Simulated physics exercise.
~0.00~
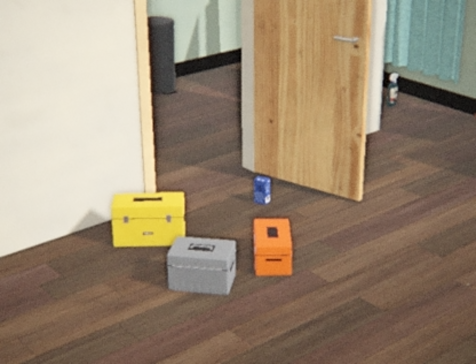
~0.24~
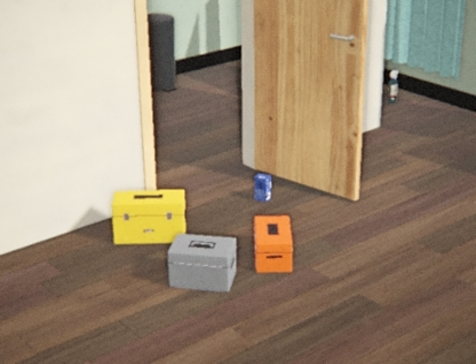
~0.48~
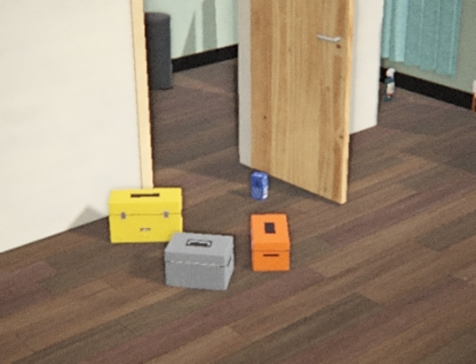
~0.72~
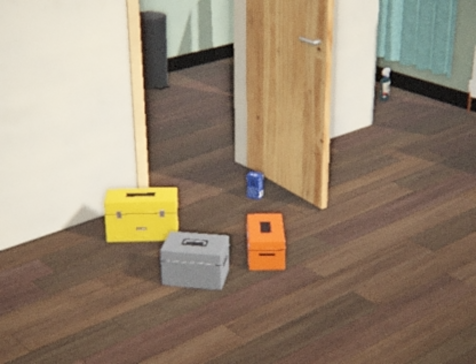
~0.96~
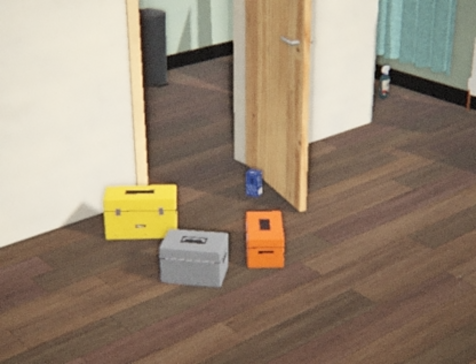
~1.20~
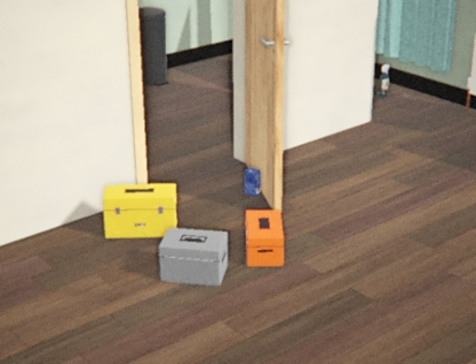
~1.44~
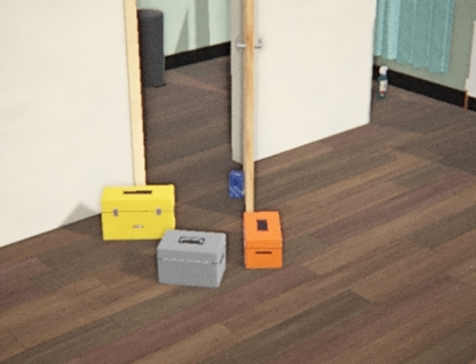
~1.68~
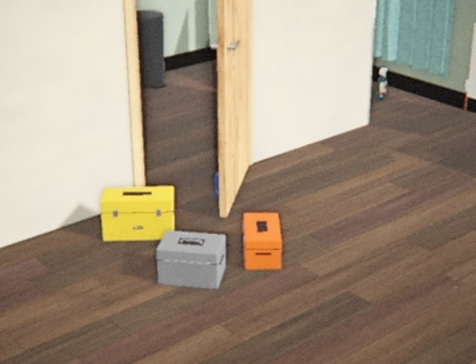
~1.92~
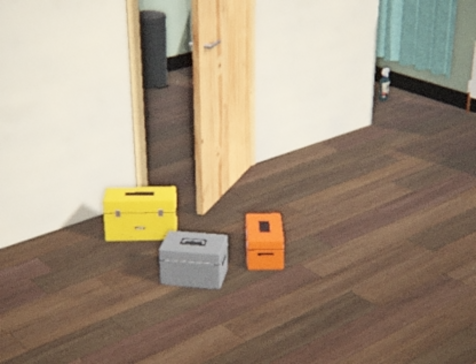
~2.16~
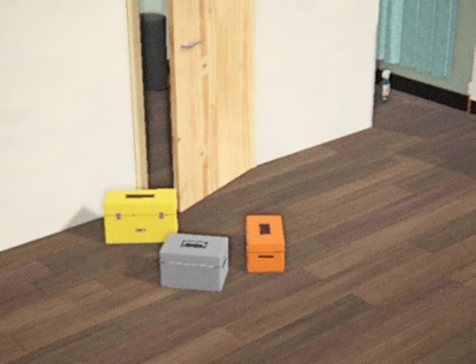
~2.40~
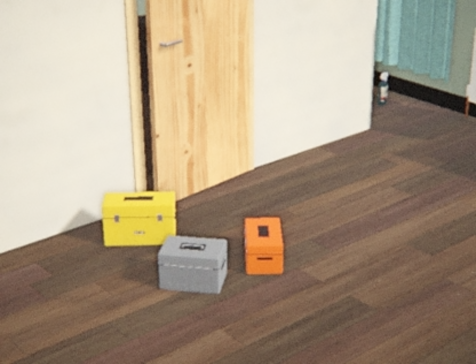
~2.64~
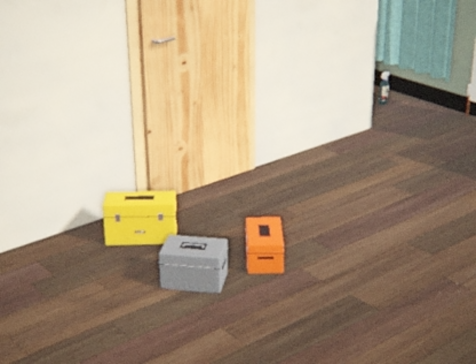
A wooden door stands wide open in a room with a dark plank floor and pale walls, seen from slightly above by a gently swaying camera. In front of the doorway sit a yellow toolbox on the left, a grey one in the middle and an orange one on the right, with a small blue carton behind them near the door. The door slowly swings round toward the left, with nobody in sight. It passes behind the orange toolbox as the carton shifts left and disappears behind it. The door closes fully, the carton hidden and the three toolboxes unmoved.
